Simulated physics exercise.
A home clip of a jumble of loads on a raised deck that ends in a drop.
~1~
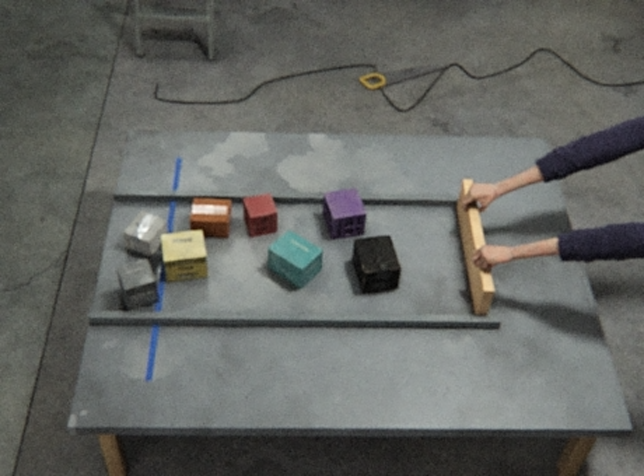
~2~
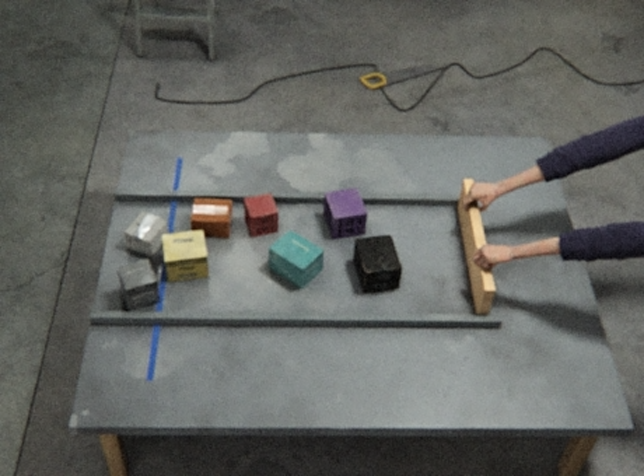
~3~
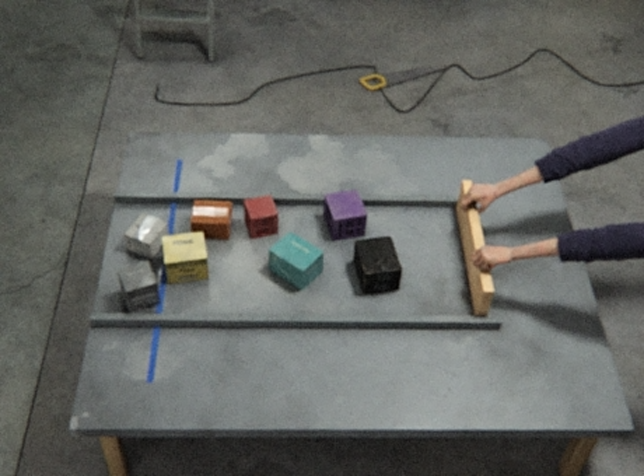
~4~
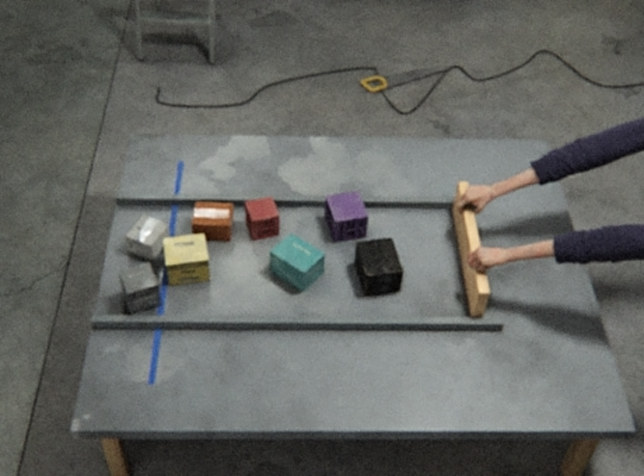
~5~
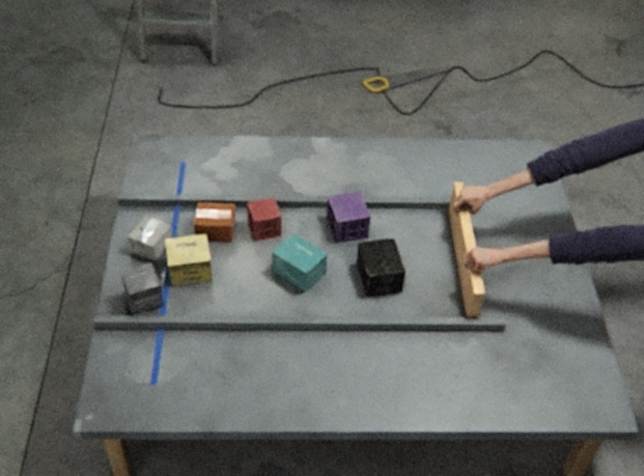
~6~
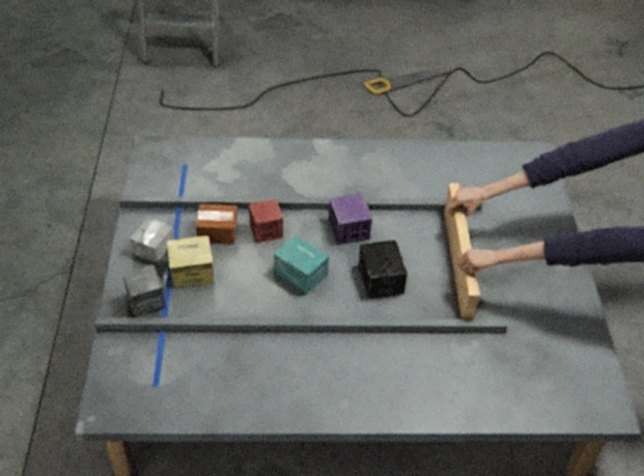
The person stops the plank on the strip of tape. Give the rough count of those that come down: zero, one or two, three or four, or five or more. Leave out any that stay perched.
The number that fall off is three or four.
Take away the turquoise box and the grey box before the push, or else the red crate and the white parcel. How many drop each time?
The counts: 2 and 1.
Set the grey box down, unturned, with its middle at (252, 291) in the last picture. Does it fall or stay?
From there it stays on.
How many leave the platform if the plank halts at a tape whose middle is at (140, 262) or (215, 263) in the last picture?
It would be 5 and 1.
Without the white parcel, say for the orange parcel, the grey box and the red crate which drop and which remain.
The orange parcel tumbles off, the grey box stays on, the red crate survives.
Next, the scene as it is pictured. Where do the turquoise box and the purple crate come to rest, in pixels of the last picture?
First (117, 250), then (159, 215).
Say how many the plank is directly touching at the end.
That makes 2.
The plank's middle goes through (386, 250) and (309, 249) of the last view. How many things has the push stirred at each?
At the one place 1, at the other 4.
A little later, none off yet; white parcel at rest near (152, 240); grey box at rest near (145, 292); yellow box at rest near (191, 262).
Next, none off yet; white parcel at rest near (152, 240); grey box at rest near (145, 292); yellow box shifted a little near (185, 261).
Later still, none off yet; white parcel shifted about its own width near (104, 239); grey box shifted a little near (134, 293); yellow box shifted about its own width near (132, 258).
When it is over, the number that fall off is three or four; down, orange parcel, yellow box and white parcel.
